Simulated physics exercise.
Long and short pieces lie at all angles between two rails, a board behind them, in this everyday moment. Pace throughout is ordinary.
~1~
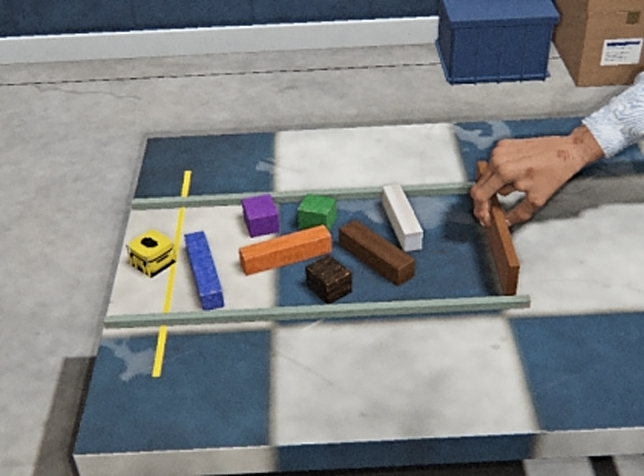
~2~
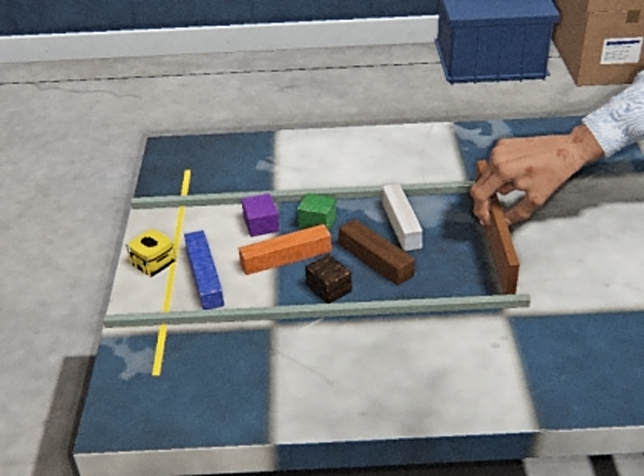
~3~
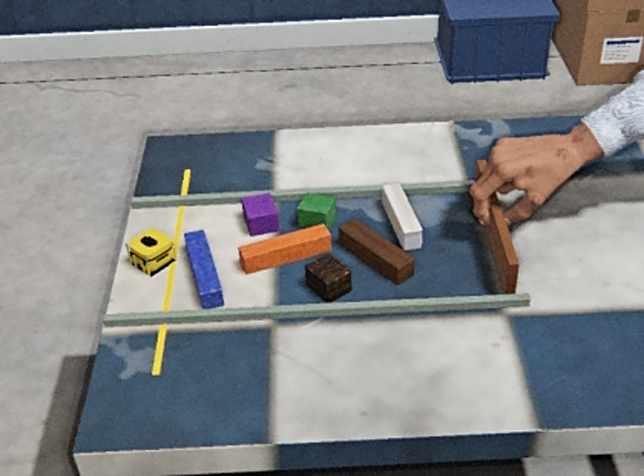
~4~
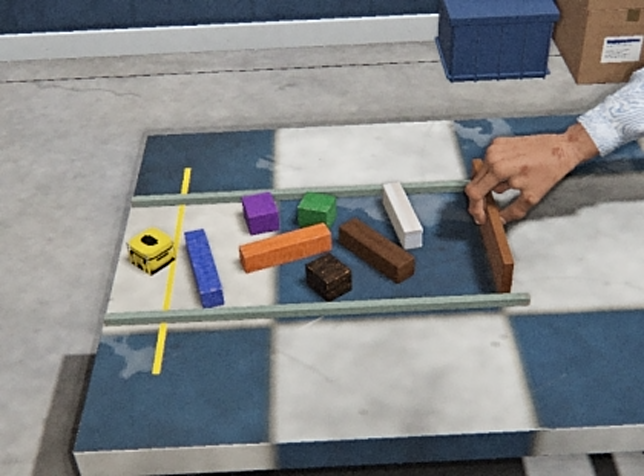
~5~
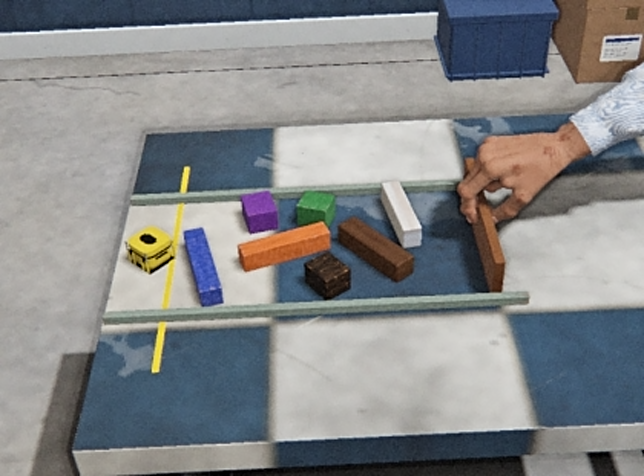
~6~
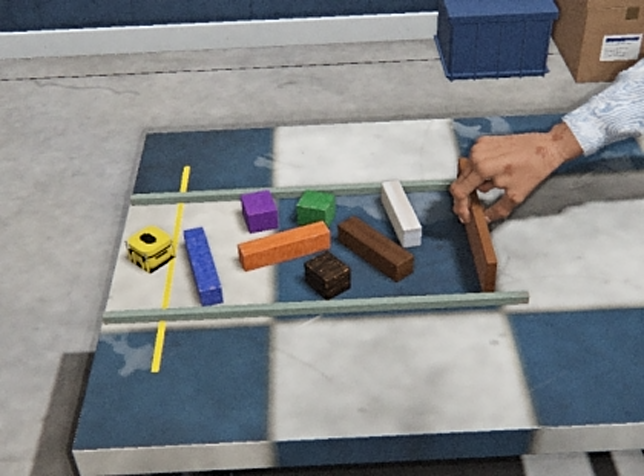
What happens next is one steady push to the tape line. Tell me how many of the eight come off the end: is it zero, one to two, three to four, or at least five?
The pieces lost over the edge are three or else four.
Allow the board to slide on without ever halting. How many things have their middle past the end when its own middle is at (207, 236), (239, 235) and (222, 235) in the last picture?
By position: 2 / 2 / 2.
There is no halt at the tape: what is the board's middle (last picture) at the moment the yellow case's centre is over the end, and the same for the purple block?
About (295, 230), and (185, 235) for the other.
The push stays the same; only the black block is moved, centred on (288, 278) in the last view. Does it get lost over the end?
Lab note: It does not drop.
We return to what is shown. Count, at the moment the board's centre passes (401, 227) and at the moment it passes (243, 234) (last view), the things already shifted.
The first number is 2, the next one 8.
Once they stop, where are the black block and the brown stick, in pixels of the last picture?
Black block: About (127, 292); brown stick: About (144, 260).
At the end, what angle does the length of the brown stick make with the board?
It measures close to 20 degrees.
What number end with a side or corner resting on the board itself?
In total, 2.
Soon after, none off yet; yellow case at rest near (151, 249); blue bar at rest near (203, 265); purple block at rest near (259, 211).
Then, one off so far; yellow case falling near (87, 324); blue bar moved about its own width near (120, 275); purple block moved about its own width near (201, 213).
At rest, the number that fall off is three or four; fallen, orange bar, purple block, blue bar and yellow case.
